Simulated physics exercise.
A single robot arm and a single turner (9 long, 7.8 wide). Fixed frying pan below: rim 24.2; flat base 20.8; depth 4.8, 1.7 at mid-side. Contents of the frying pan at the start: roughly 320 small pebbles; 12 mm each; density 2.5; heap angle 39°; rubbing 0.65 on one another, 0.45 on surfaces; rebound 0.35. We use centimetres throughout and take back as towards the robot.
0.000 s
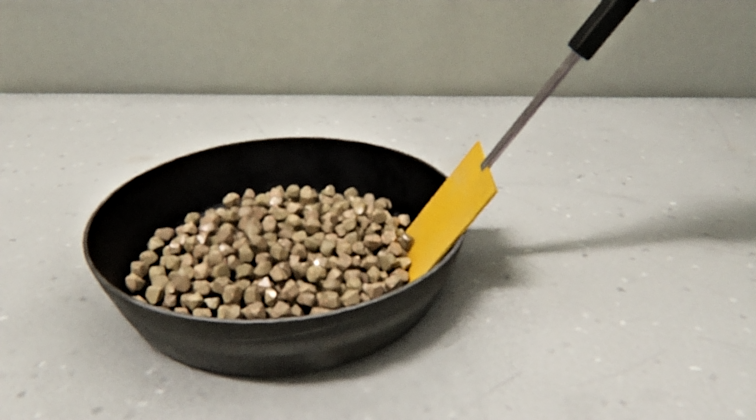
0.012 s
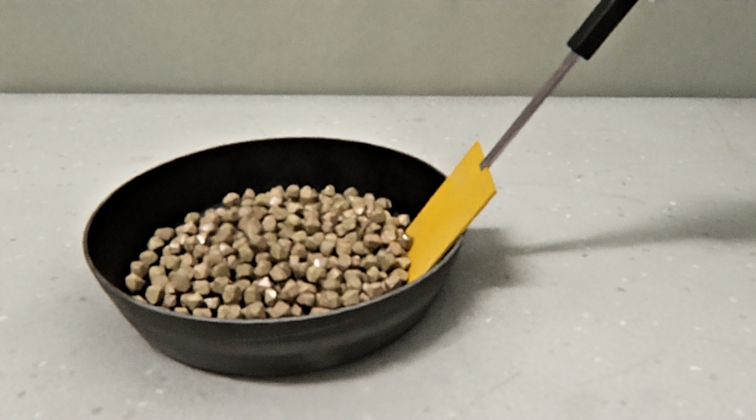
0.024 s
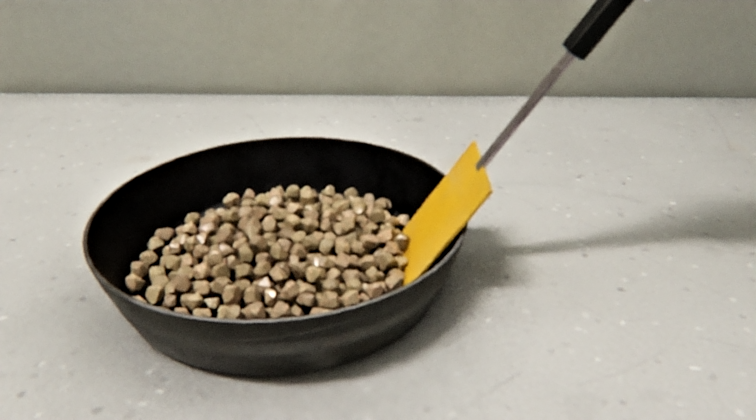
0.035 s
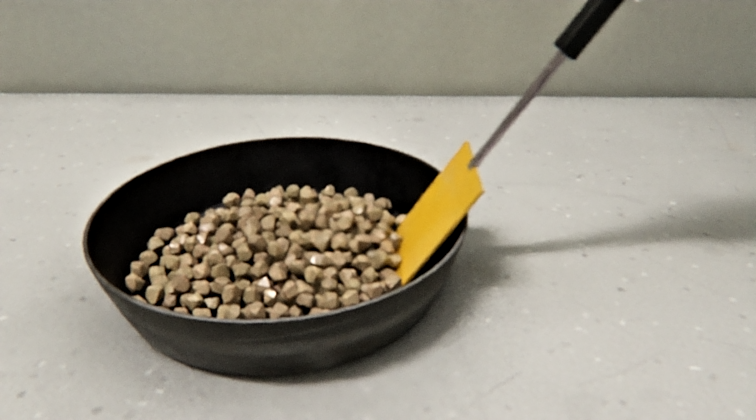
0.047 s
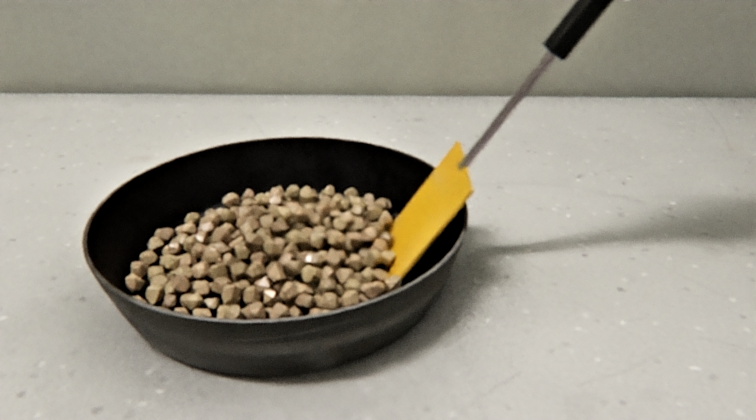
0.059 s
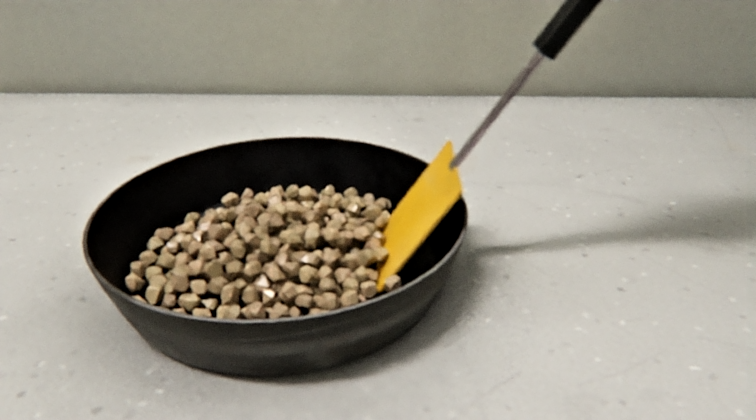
A yellow turner with a black handle sat still at the right side of a black frying pan of small brown pebbles, then slid slowly left into them, nudging the nearest ones.
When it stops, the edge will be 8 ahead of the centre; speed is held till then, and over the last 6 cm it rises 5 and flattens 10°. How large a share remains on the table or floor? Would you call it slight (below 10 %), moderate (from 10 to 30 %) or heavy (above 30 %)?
I would call it slight.
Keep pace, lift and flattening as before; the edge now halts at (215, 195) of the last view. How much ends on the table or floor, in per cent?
Roughly 0 per cent, I'd say.
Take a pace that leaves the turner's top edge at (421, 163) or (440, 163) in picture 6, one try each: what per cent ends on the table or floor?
First try about 20 %, second try about 15 %.
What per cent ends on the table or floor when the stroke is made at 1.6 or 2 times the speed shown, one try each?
Around 15 per cent, then around 20 per cent, would end on the table or floor.
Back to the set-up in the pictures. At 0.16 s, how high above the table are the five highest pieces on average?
They are some 4 cm up.
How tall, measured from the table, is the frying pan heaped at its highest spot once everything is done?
It reaches roughly 5.5 cm.
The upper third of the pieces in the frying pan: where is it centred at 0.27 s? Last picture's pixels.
It is centred at roughly (209, 229).
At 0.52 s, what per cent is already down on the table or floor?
I'd put it at around 5 per cent.
After 0.16 s, sloping 57°, highest piece 4 above the table; 316 in the frying pan.
After 0.27 s, sloping 53°, highest piece 7 above the table; 316 in the frying pan.
After 0.52 s, sloping 47°, highest piece 6 above the table; 305 in the frying pan, 9 on the table or floor, 2 on the blade or in flight.
After 1.57 s, sloping 47°, highest piece 5 above the table; 305 in the frying pan, 11 on the table or floor.
In the end, 305 in the frying pan, 11 on the table or floor. That is 3 % on the table or floor.
